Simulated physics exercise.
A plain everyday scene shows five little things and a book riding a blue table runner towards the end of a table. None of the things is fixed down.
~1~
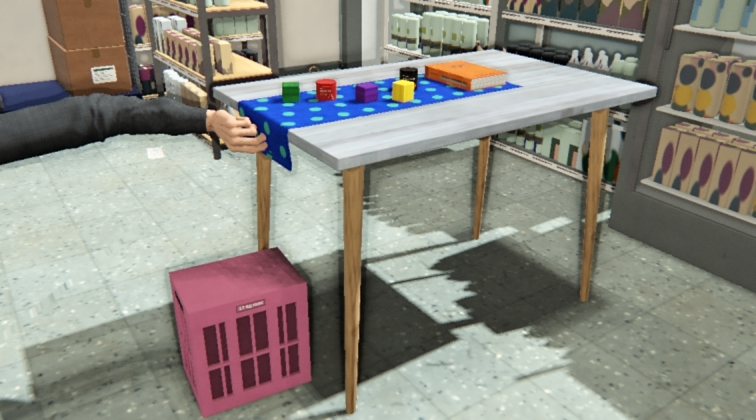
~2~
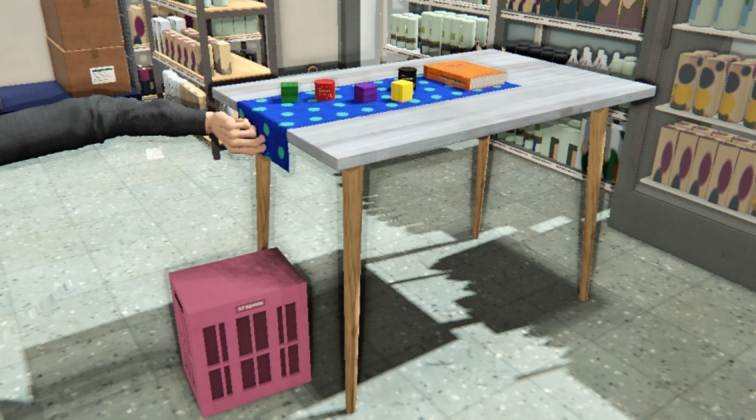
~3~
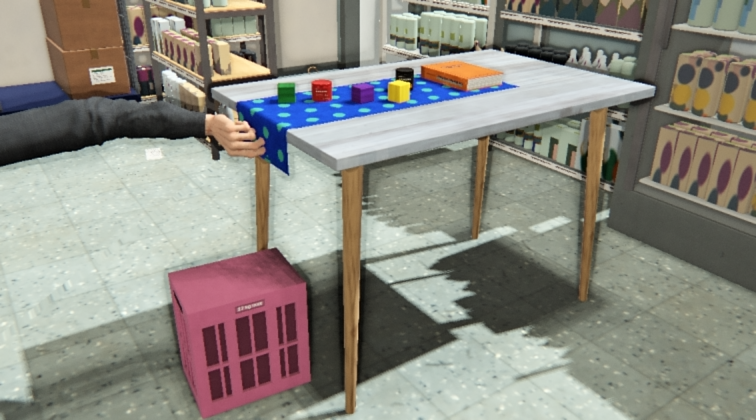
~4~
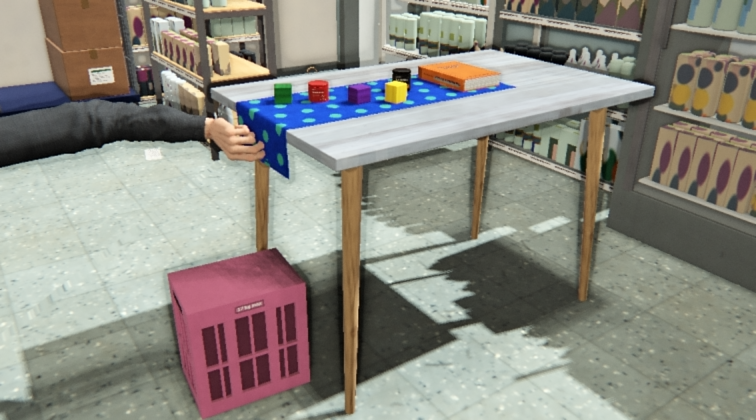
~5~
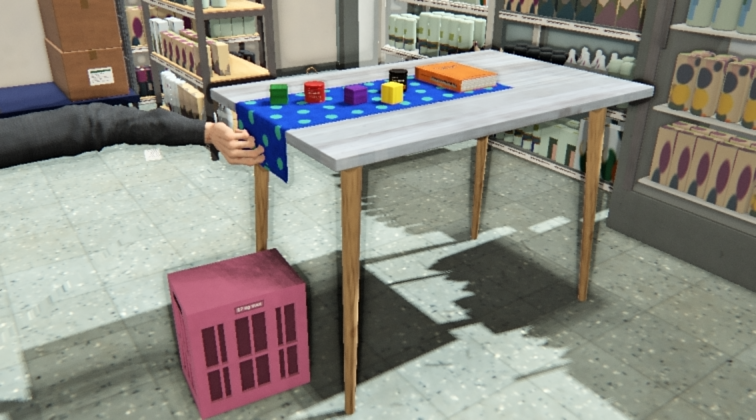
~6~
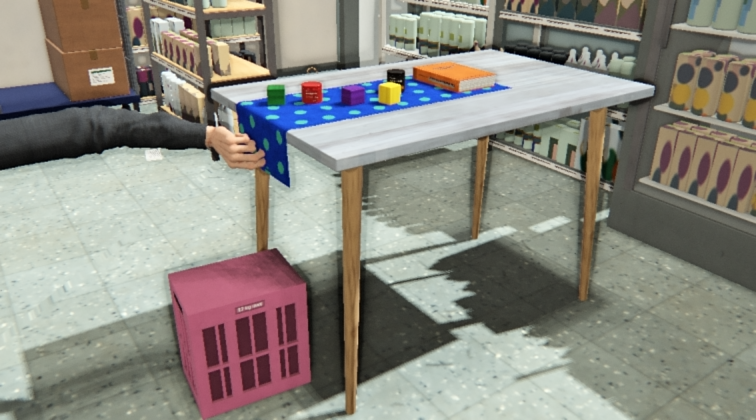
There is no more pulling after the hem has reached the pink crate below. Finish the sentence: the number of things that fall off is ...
... three.
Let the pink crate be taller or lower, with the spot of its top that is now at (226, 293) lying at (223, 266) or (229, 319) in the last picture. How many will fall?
For the first height 2, for the second 4.
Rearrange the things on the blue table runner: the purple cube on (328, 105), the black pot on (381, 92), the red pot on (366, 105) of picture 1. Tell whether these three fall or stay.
So the purple cube leaves the top, the black pot stays aboard, and the red pot leaves the top.
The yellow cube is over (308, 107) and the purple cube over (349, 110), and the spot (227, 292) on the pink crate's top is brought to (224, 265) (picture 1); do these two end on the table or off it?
Observed: Yellow cube departs; purple cube departs.
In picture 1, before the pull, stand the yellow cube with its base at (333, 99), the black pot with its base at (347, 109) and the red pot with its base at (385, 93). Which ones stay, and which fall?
Here's how it goes: The yellow cube leaves the top, the black pot leaves the top and the red pot remains in place.
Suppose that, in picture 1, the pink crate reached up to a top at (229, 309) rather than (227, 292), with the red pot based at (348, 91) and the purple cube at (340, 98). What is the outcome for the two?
The red pot does not stay aboard, and the purple cube does not stay aboard.
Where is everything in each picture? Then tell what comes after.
Hem (291, 172); green cube (291, 84); red pot (326, 81); purple cube (367, 85); yellow cube (403, 82); black pot (409, 69); top of the crate (227, 292), in the first frame.
Hem (290, 173); green cube (289, 84), in the second frame.
Hem (289, 176); red pot (322, 82), in the third frame.
Hem (289, 180); purple cube (359, 86); top of the crate (226, 293), in the fourth frame.
Hem (287, 184); yellow cube (392, 84), in the fifth frame.
Hem (290, 188); green cube (276, 87); red pot (311, 84); purple cube (353, 88); yellow cube (390, 85); black pot (396, 71), in the sixth frame.
Early on, hem near (266, 237); green cube and red pot gone.
Midway, hem on the crate; green cube, red pot and purple cube gone.
Finally, hem on the crate; green cube, red pot and purple cube gone. It carries off three.
